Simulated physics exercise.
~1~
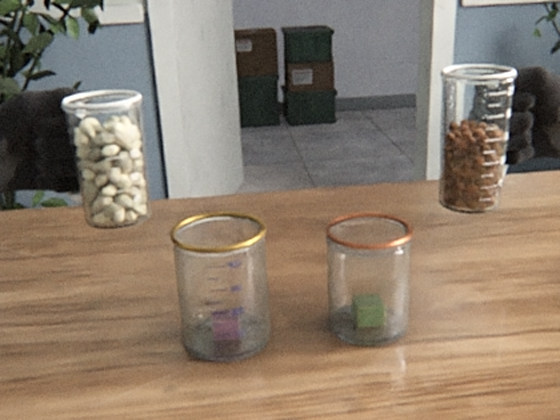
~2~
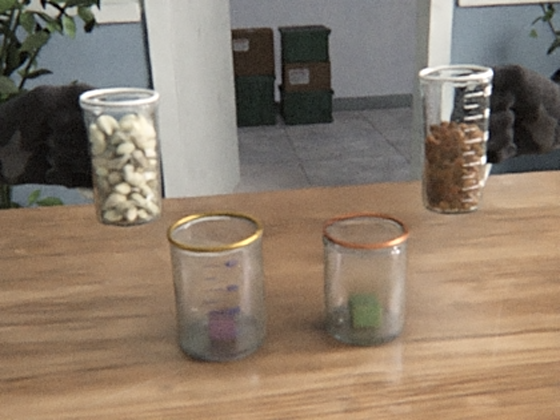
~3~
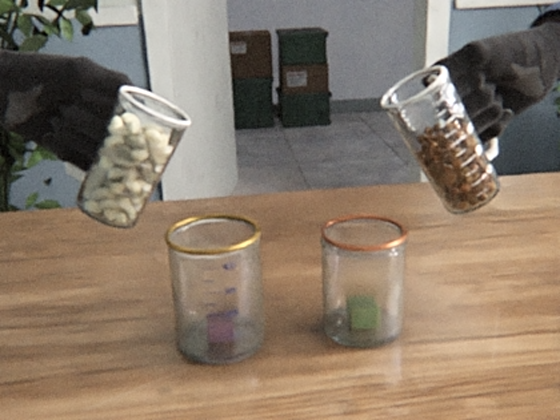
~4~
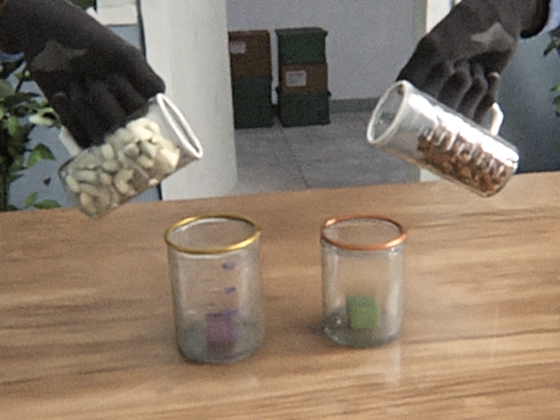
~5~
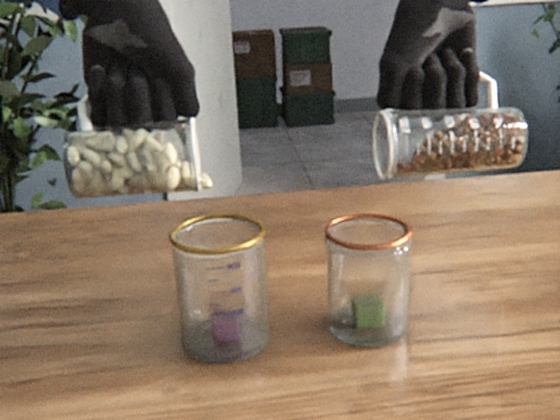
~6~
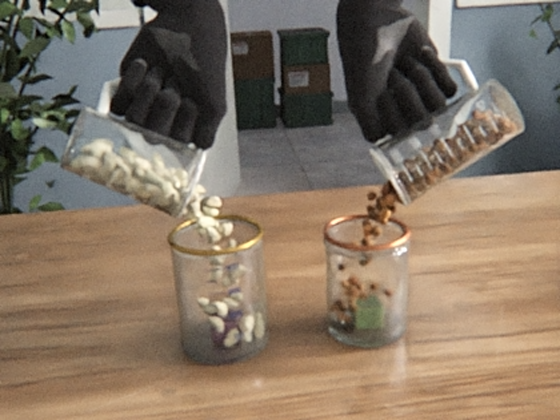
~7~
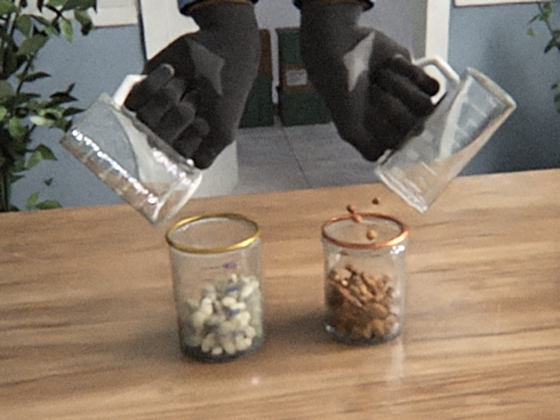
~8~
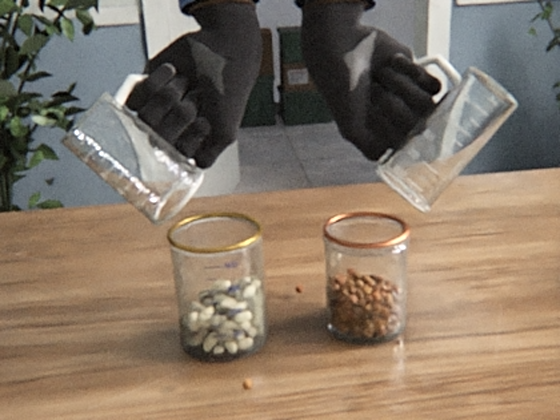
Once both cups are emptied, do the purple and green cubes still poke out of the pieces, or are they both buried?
Both are buried. The pale pieces hide the purple cube in the left glass, and the brown ones hide the green cube in the right glass.
